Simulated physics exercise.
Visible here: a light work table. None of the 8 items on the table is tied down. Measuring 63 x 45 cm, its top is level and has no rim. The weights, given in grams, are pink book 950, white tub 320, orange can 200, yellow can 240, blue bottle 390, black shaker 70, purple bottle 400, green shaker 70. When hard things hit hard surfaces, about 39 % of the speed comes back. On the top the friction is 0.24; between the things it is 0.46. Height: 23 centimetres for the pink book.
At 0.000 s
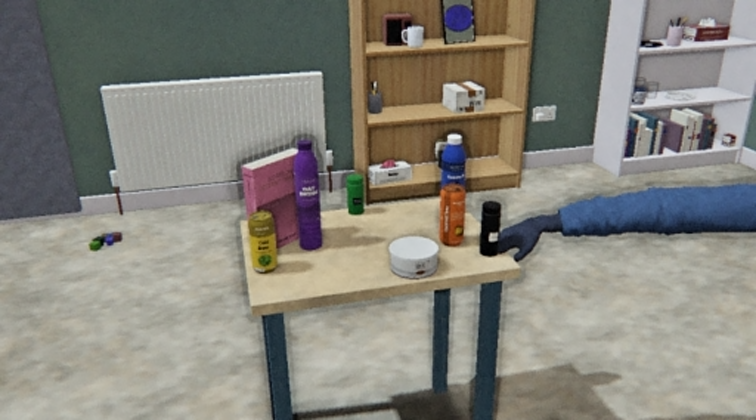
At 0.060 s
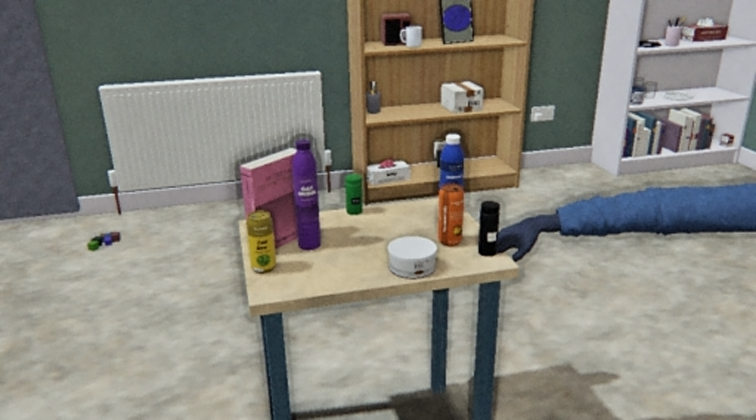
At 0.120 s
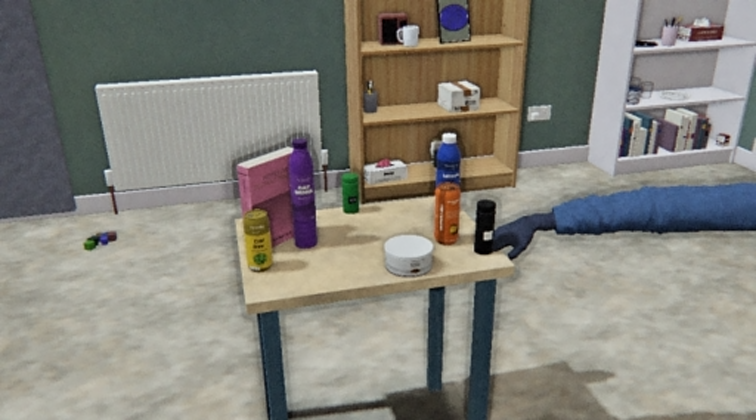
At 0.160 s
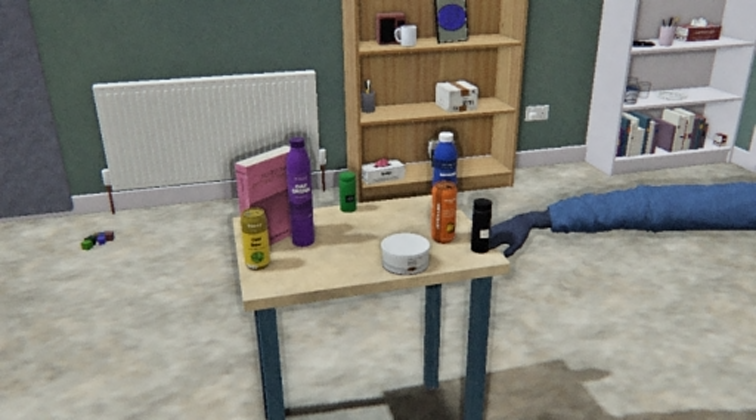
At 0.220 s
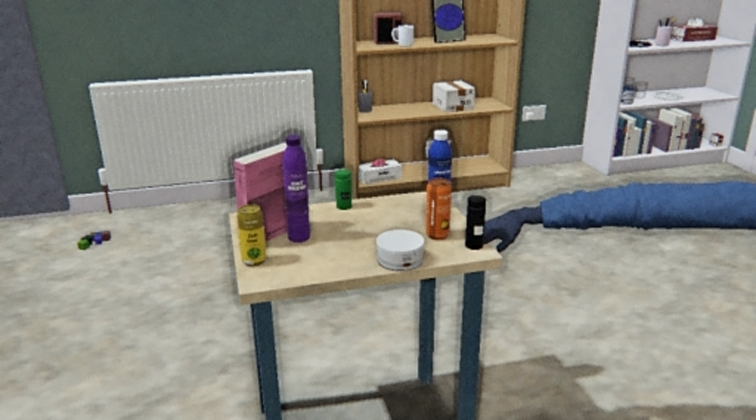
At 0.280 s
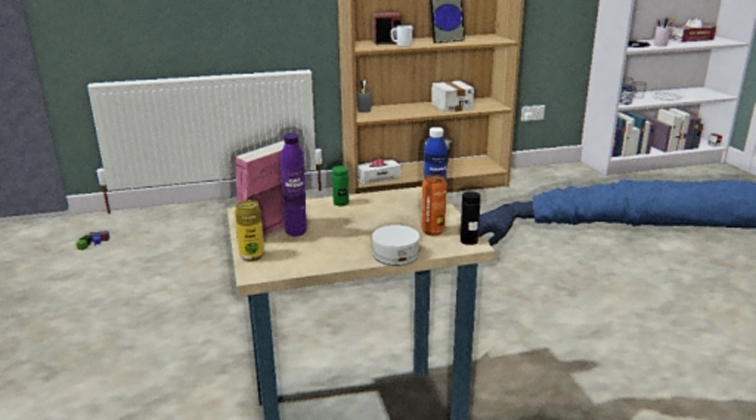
A gloved hand in a blue sleeve, reaching in from the right, stays beside the black shaker as the light table shifts slightly left. The bottles, cans, white tub and pink book remain upright on top, moving left with it in front of the radiator and shelves.
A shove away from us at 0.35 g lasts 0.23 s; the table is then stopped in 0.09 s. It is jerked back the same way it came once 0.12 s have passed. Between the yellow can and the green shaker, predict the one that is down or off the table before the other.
Before the other: The latter.
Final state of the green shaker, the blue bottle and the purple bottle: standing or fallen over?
Final state - green shaker: Goes over; blue bottle: Remains on its base; purple bottle: Goes over.
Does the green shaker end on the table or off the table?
Green shaker: Goes out of bounds.
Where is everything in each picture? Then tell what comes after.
The first frame shows yellow can (263, 243); green shaker (356, 195).
The second frame shows orange can (451, 216); blue bottle (452, 174).
The third frame shows table 1 cm from its start; black shaker (485, 228); purple bottle (303, 194).
The fourth frame shows table 2 cm from its start; pink book (270, 199); white tub (405, 254).
The fifth frame shows table 4 cm from its start; pink book (267, 196) tilted 3°; orange can (439, 210).
The sixth frame shows table 8 cm from its start; yellow can (250, 231) 3 cm from its spot; green shaker (341, 187) 3 cm from its spot.
By 0.68 s, table 7 cm from its start; green shaker now off the table; yellow can 5 cm from its spot near (248, 220); purple bottle tilted 49°.
By 1.08 s, pink book now off the table; yellow can 3 cm from its spot near (251, 236); purple bottle on its side.
When it is over (3.8 s), off the table, pink book and green shaker; lying over on the table, purple bottle; the other 5 within 5 cm of the start. End places, in pixels of the last picture, yellow can near (251, 236), green shaker near (353, 394). Yellow can was never lost; green shaker went at 0.62 s.
